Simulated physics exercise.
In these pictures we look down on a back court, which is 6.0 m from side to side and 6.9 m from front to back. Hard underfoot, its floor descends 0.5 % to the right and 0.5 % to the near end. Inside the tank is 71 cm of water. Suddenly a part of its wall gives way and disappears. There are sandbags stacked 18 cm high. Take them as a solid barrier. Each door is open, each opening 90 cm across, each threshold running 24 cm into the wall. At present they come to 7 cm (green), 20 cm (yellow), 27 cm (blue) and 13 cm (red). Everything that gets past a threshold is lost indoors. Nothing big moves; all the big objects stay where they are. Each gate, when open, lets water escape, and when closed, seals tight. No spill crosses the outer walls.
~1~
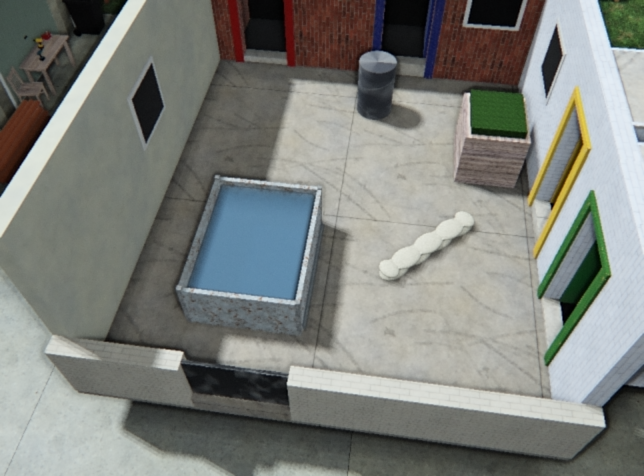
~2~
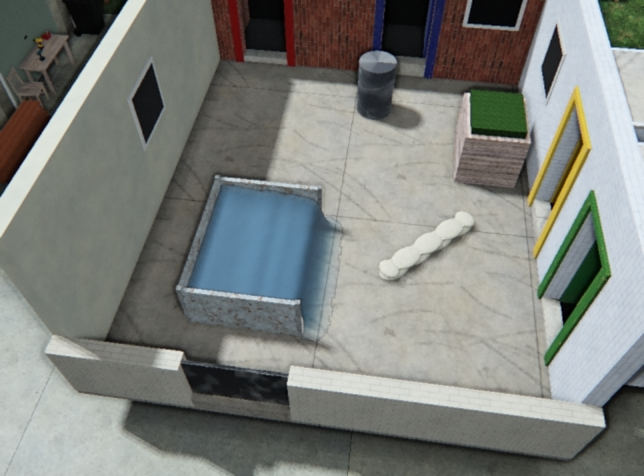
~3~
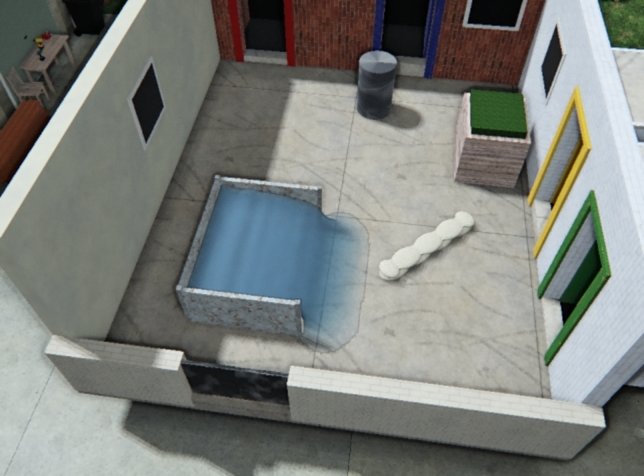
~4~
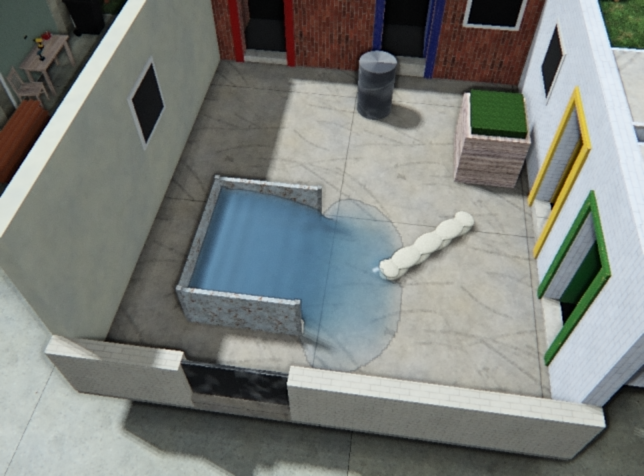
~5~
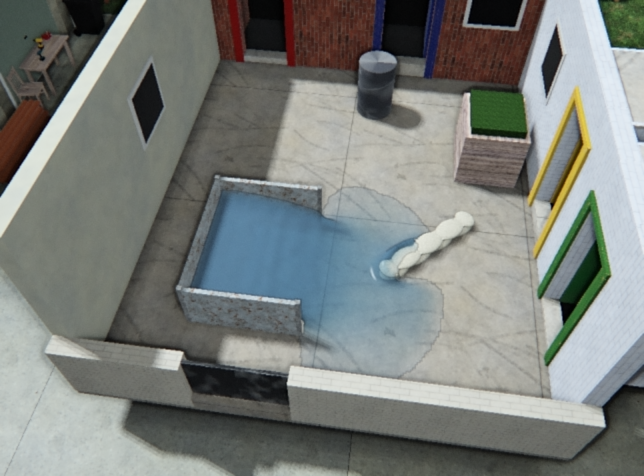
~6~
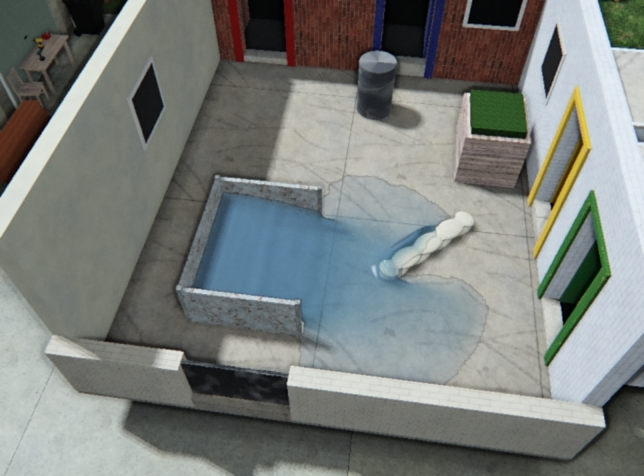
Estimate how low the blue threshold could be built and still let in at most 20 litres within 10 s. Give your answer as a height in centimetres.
I would say 7.5 cm or so.
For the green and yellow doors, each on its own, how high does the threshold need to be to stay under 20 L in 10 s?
About 25 cm at green and 14.5 cm at yellow.
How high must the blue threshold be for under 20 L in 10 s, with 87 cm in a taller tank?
A step of about 10.0 cm does it.
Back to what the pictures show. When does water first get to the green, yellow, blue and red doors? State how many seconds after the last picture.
Green at 0.2 seconds, yellow at 1.0 seconds, blue at 2.0 seconds, red at 3.8 seconds.
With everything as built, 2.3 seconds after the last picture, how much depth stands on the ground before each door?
Depths in cm - green: 19, yellow: 14, blue: 10, red: 0.
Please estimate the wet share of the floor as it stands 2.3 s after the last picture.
Wet share: Near 50 %.
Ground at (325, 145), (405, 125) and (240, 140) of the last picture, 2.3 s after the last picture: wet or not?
Listed order - unwetted, soaked through, unwetted.
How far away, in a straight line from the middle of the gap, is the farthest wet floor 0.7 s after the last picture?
Roughly 4.0 m.
Then, 0.7 s after the last picture water covers 35 % of the floor, deepest (36 cm) near (552, 429); it has not reached the blue door.
Then, 2.3 s after the last picture water covers 50 % of the floor, deepest (24 cm) near (534, 265); 10 cm at the blue door, 0 litres in over its 27 cm threshold.
Then, 9.3 s after the last picture water covers 95 % of the floor, deepest (8 cm) near (507, 423); 3 cm at the blue door, 0 litres in over its 27 cm threshold.
At the blue door as built, the water peaked near 12 cm, 2.9 s after the last picture.
With a threshold of 6.5 cm, 31 litres would have come in within the 10 s; with 9 cm, 10 litres. So under 20 litres takes about 7.5 cm.
